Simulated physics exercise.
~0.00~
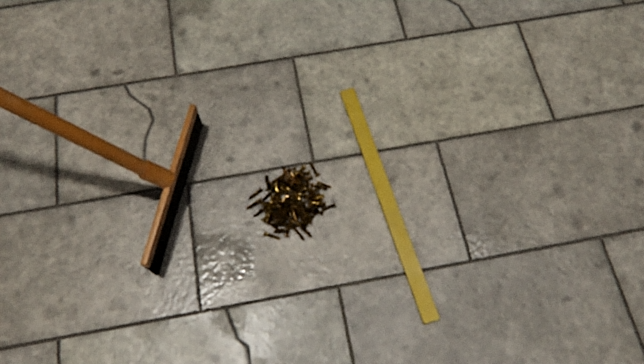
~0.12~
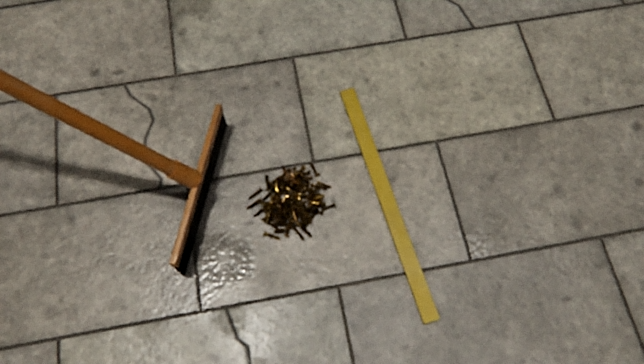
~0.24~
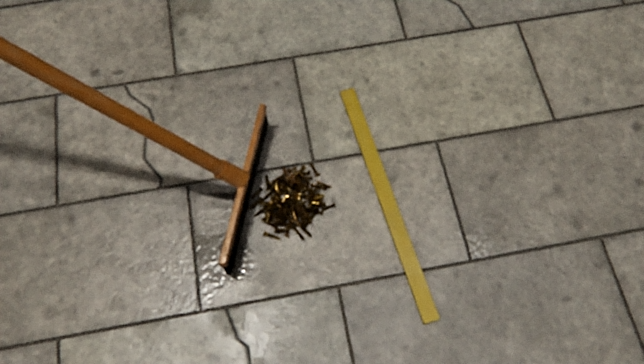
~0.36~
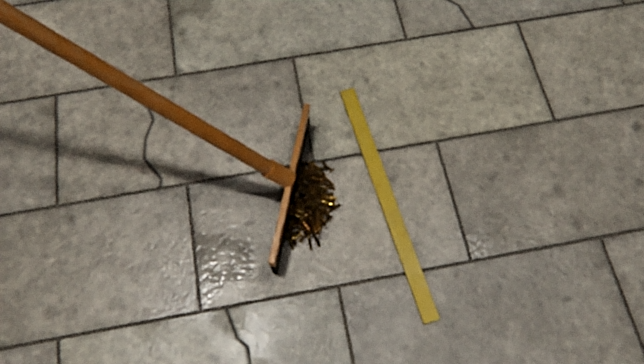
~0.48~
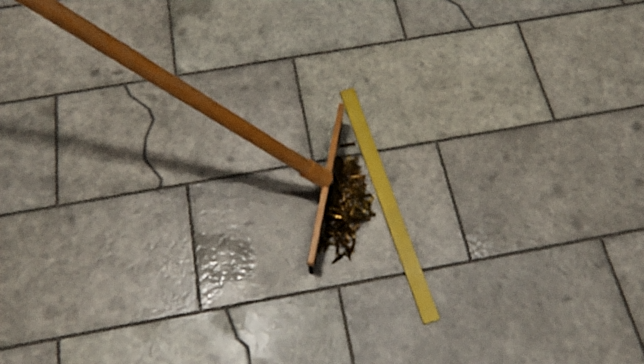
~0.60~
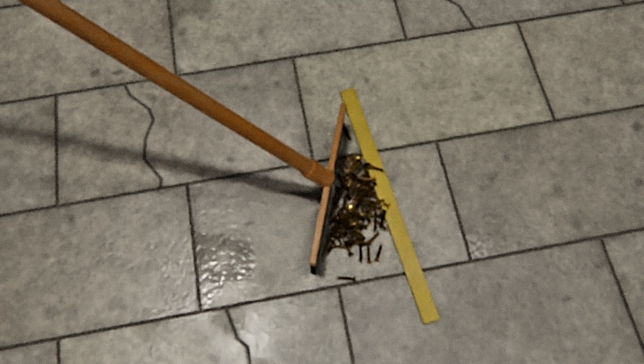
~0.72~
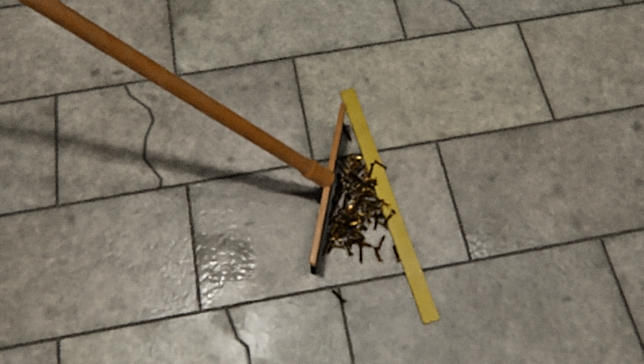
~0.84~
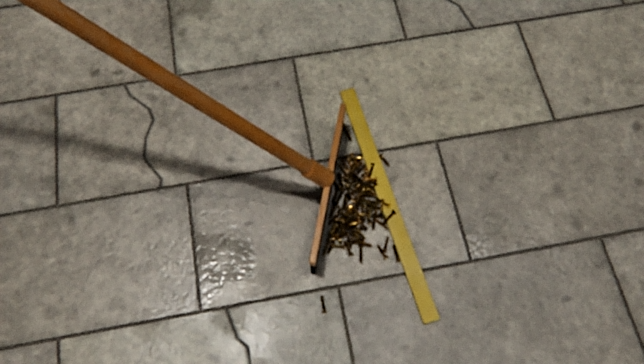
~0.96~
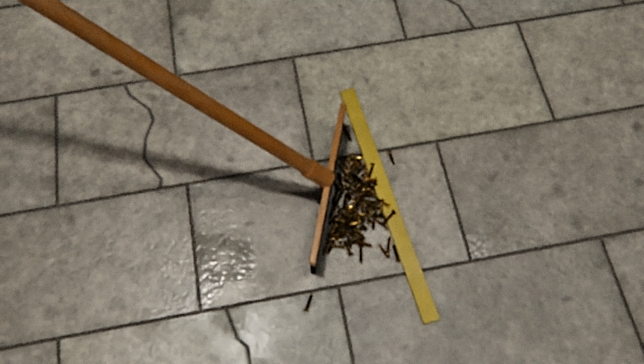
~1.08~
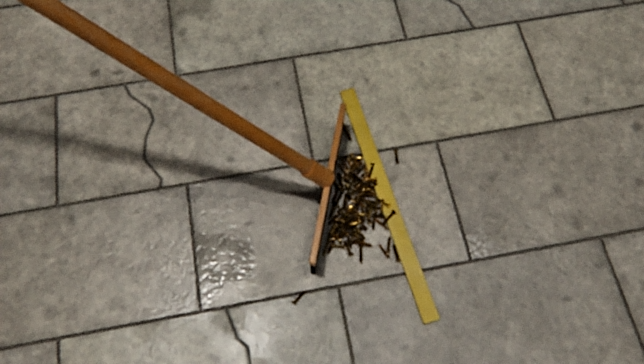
The clip opens on grey tiled floor, where a squeegee with a long wooden handle stands left of a small heap of brass-coloured screws, with a yellow strip lying beyond it. The blade slides steadily right until it meets the heap. It then pushes the screws along, bunching them against its face, and stops with its upper end close to the strip. The screws spread in the narrowing gap, some reaching the strip's edge. One slips out past the blade's lower end and drifts slightly left, while another appears just beyond the strip. The rest stay piled between blade and strip.
